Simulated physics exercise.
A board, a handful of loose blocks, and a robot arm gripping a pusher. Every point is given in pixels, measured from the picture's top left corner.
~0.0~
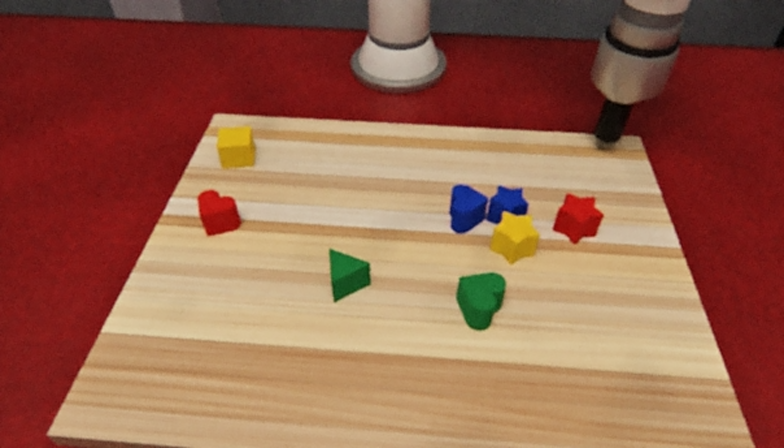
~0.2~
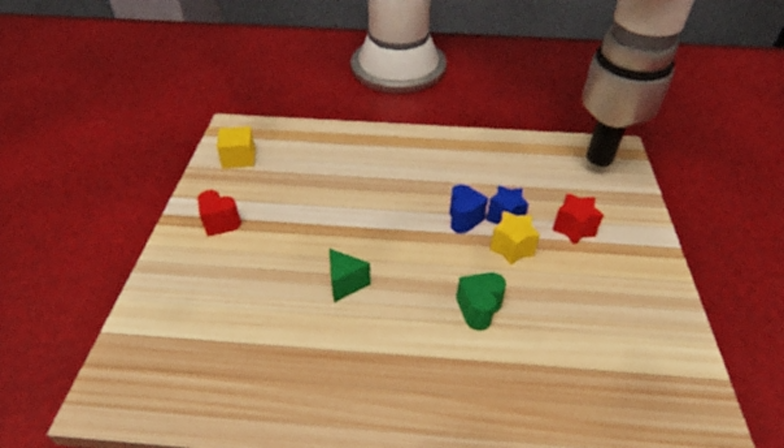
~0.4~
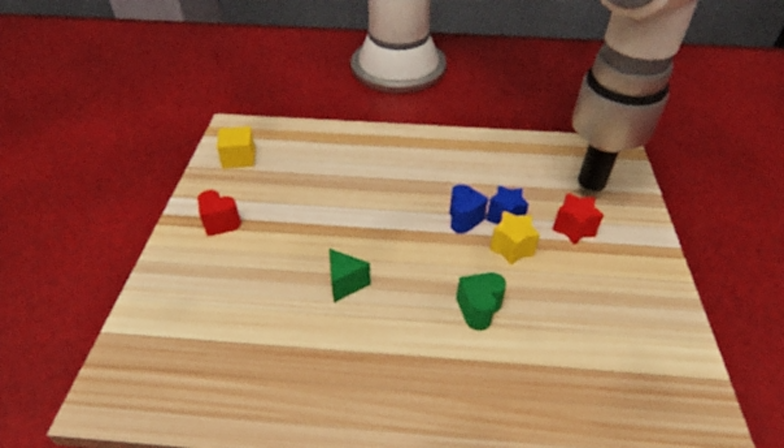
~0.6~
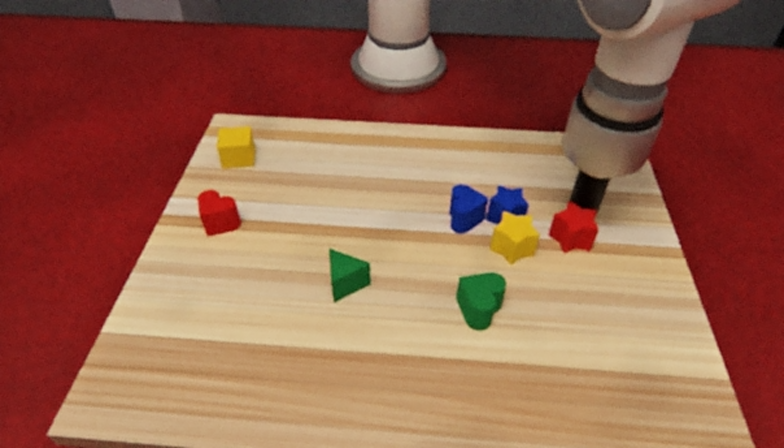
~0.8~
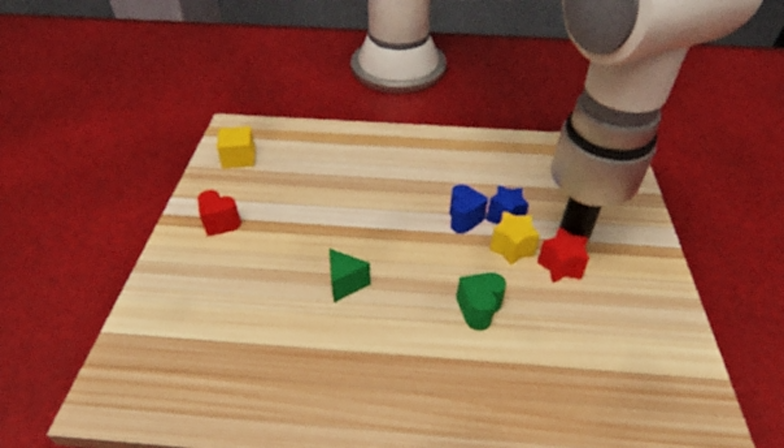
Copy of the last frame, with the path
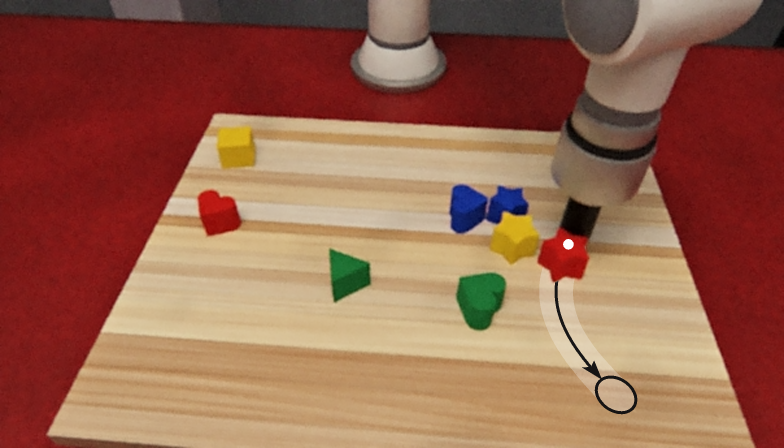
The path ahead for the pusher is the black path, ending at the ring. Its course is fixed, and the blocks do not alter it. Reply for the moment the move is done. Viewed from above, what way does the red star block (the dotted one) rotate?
Short answer: Clockwise.
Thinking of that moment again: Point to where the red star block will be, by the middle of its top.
Pixel (548, 332).
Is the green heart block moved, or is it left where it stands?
Still in place.
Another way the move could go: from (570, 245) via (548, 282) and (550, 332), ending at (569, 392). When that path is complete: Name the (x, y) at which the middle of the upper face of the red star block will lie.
Its top centre lands on (533, 356).
Drawn move, from (570, 245) through (556, 286) and (570, 339) to (616, 394); the dot is on the red star block.
The first path, step by step. One third of the way, pusher (561, 275); red star block (553, 289).
Two thirds of the way, pusher (576, 328); red star block (547, 329), turned 40° clockwise.
At the end, pusher (623, 384); green heart block still; yellow star block still; red star block (548, 332), turned 55° clockwise.
